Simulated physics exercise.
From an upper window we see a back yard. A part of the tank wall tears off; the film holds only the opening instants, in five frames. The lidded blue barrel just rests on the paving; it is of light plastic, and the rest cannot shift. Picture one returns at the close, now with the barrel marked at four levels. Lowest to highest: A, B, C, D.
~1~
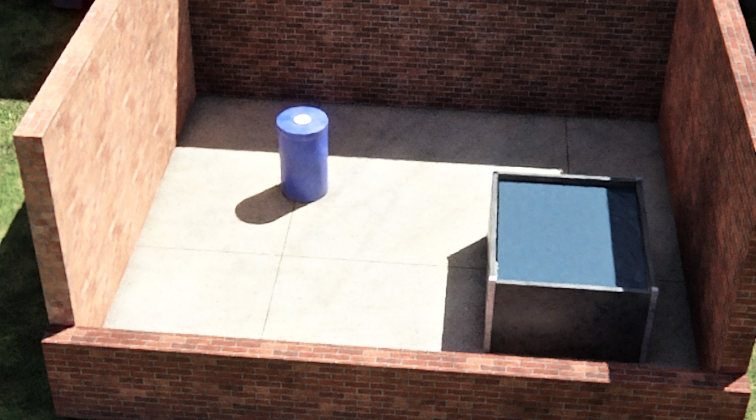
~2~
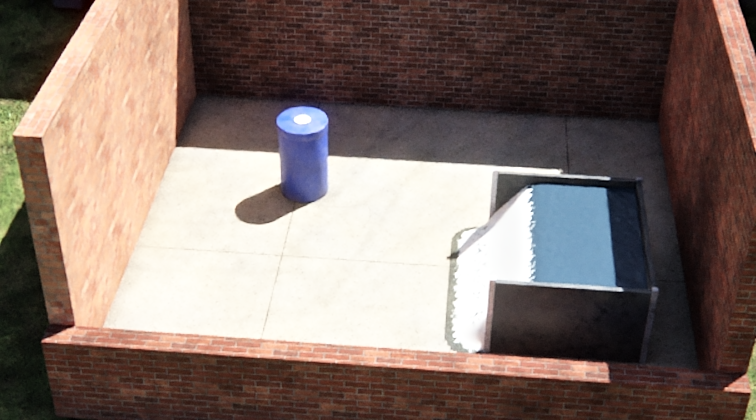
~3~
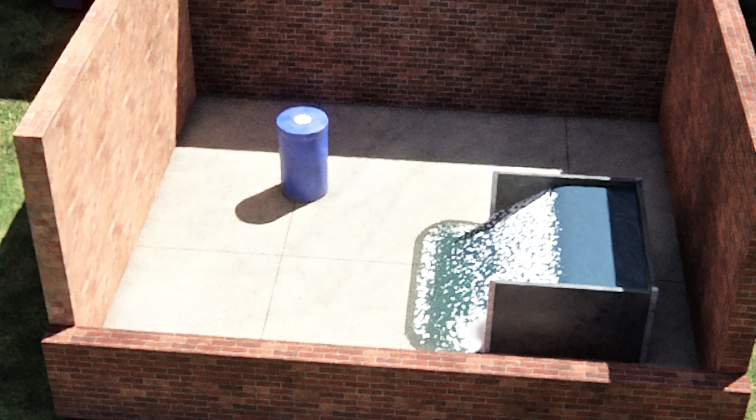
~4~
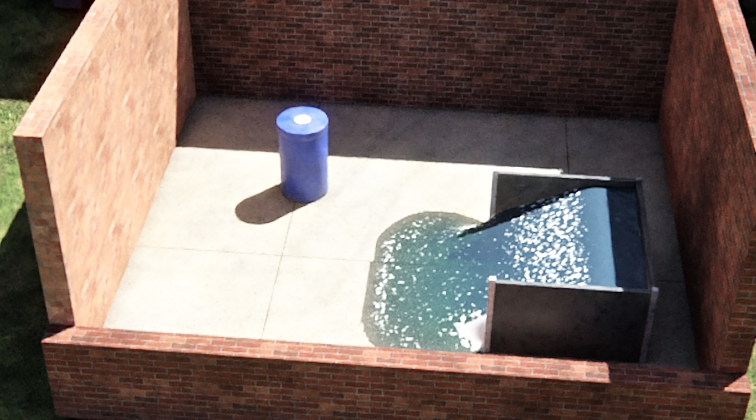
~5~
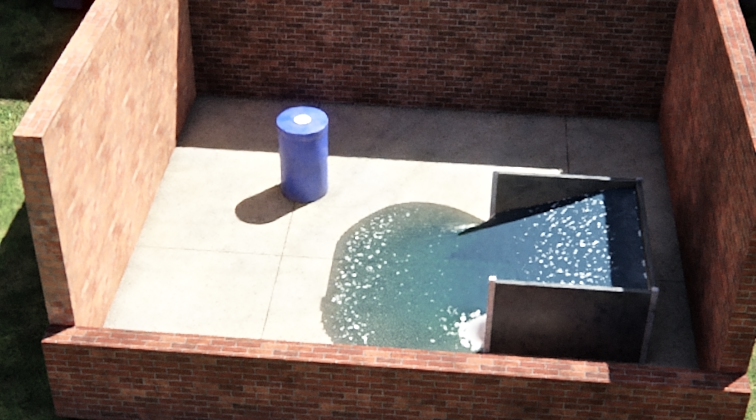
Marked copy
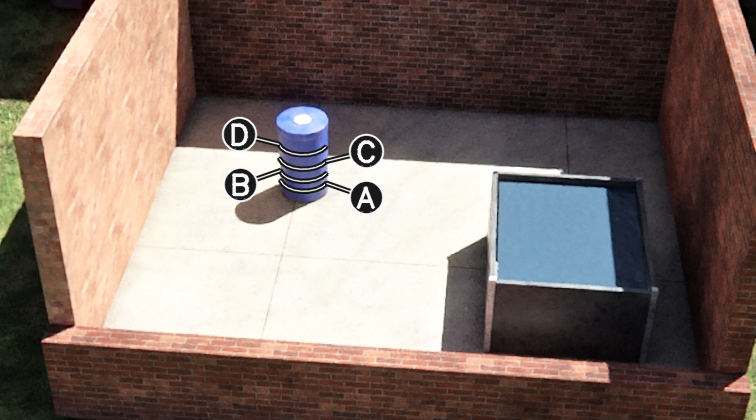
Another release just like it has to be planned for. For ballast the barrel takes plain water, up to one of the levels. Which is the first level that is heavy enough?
B will do.
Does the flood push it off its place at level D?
No, not at all.
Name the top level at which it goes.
A it is.
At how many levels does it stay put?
Three of them.
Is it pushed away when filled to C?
No, not at all.
On the marked copy, A at (301, 191); B at (300, 181); C at (300, 169); D at (300, 154); from the bottom up A, B, C, D.
With A, it is pushed about half its own width away.
With B, it does not move.
With C, it does not move.
With D, it does not move.
